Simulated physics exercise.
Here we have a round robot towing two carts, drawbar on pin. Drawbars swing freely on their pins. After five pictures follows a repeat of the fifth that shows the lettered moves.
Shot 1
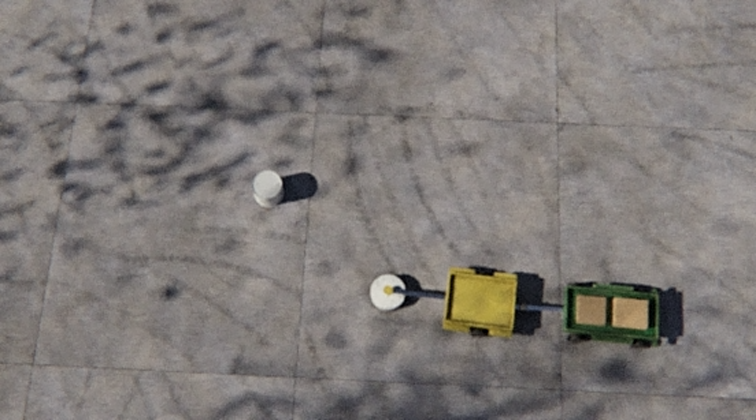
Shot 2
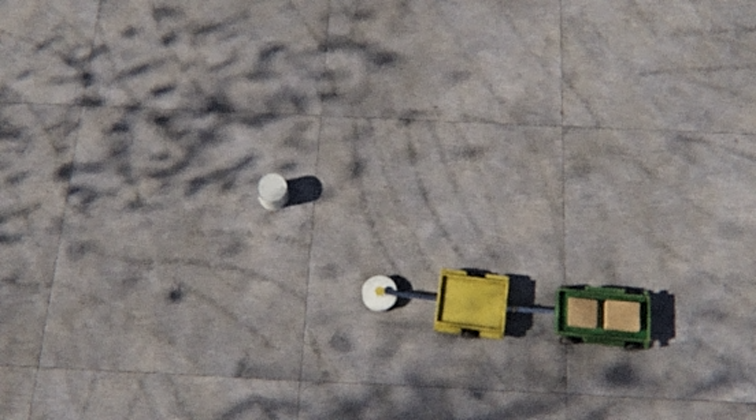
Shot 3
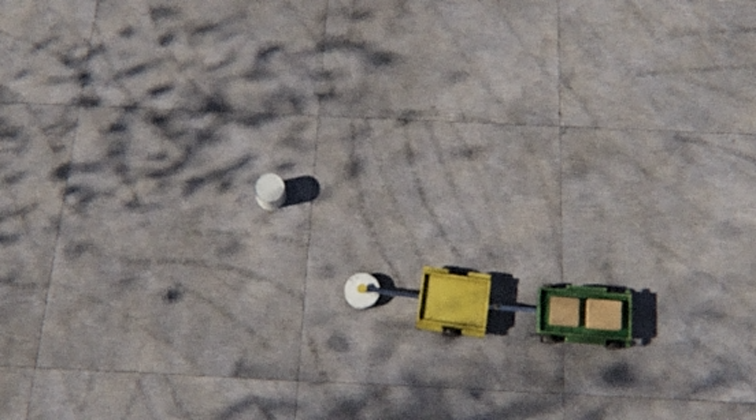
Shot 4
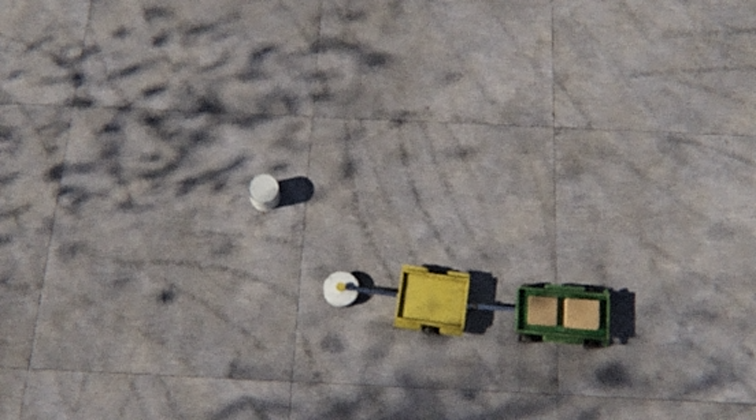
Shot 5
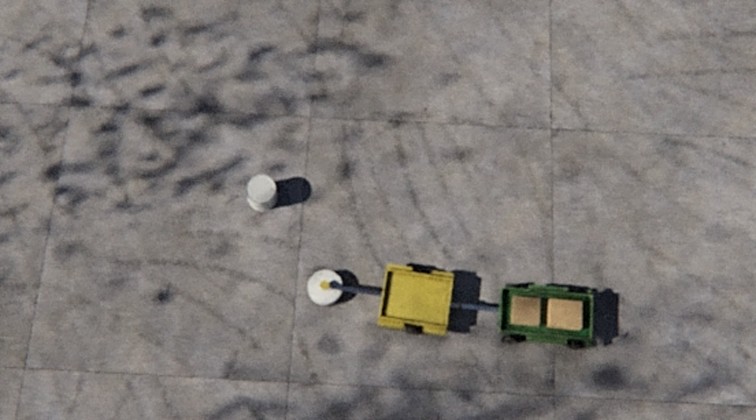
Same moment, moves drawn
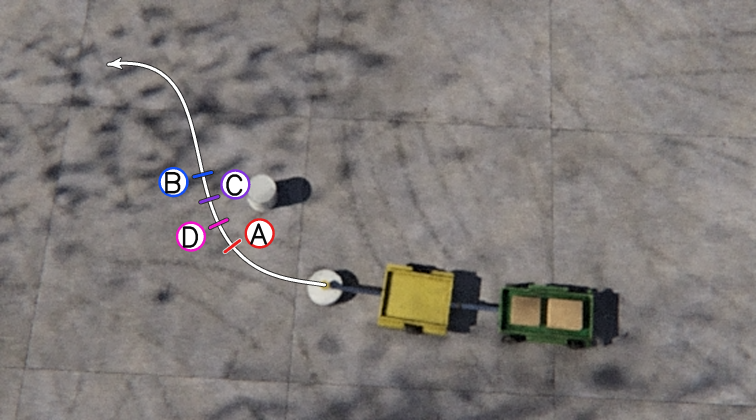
On grey paving, a round white robot tows a yellow cart and green cart left.
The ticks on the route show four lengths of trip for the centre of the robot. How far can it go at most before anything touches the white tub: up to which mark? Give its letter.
At C, and not beyond.
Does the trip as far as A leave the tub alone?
Yes.
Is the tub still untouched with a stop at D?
Yes.
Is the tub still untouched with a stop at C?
Yes.
On the marked copy, A at (232, 246); B at (203, 175); C at (209, 199); D at (219, 224); the route from (325, 285) via (203, 175) to (109, 64).
Taking C. A third of the way, robot (270, 276), last cart (488, 308).
Two thirds of the way, robot (229, 242), last cart (435, 302).
When it is over, robot (211, 202), last cart (393, 296); nothing has been touched.
As for the rest, A is safe but short; B is too far, the tub has been hit; D is safe but short.
